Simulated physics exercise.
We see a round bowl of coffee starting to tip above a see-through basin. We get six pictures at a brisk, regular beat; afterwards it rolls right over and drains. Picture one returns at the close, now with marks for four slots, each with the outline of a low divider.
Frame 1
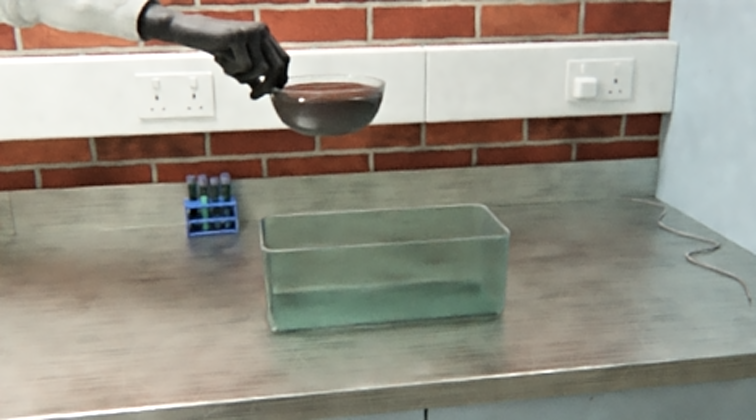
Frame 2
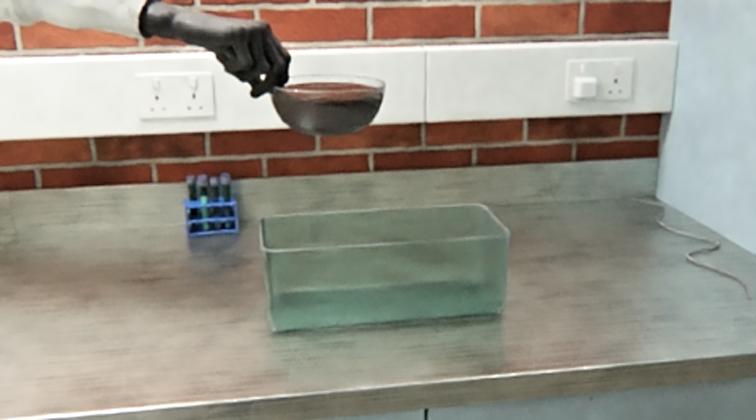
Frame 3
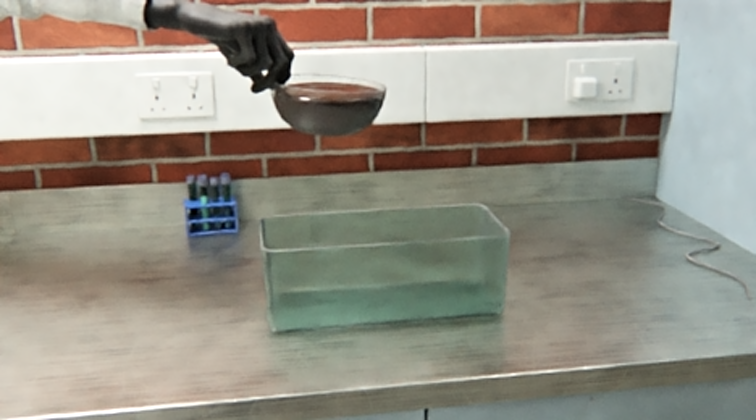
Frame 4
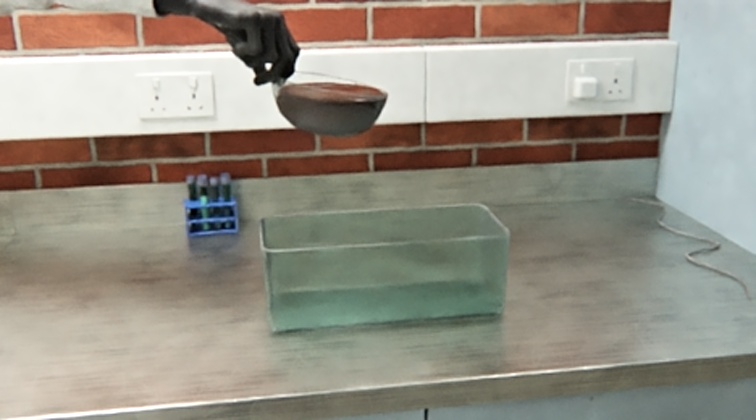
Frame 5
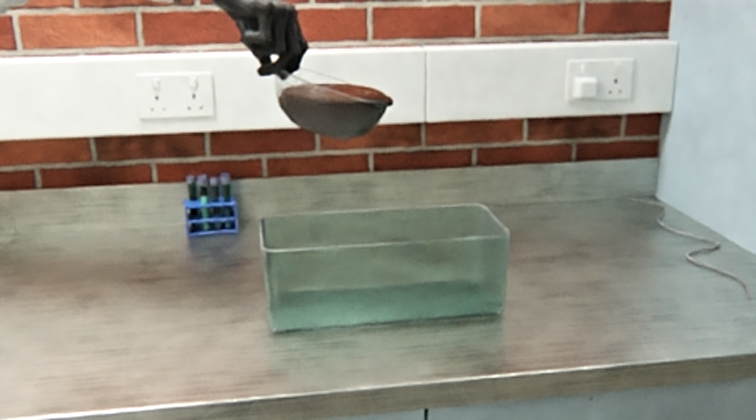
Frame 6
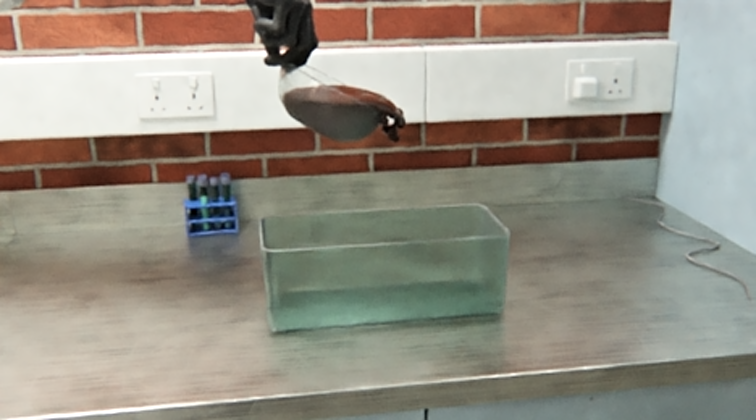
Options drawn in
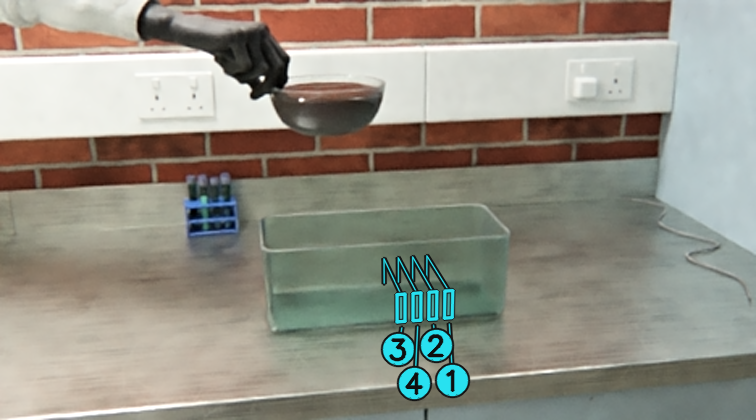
The clip opens with a dark-gloved hand holding a round glass bowl of brown liquid level above a see-through basin on a counter. The hand rises and shifts right, gradually tipping the bowl rightward. Liquid reaches over the right lip, then hangs just below it as the tilt steepens.
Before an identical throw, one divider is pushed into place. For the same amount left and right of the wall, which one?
1.
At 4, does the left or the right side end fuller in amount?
The right side.
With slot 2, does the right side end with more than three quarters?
No.
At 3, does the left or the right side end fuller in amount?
The right side.
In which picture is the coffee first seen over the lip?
In picture 5.
On the marked copy, 1 at (449, 323); 2 at (433, 325); 3 at (401, 327); 4 at (417, 326).
If 1 is chosen, about 53 % ends left of the wall and 46 % right of it.
If 2 is chosen, about 31 % ends left of the wall and 68 % right of it.
If 3 is chosen, about 9 % ends left of the wall and 91 % right of it.
If 4 is chosen, about 20 % ends left of the wall and 79 % right of it.
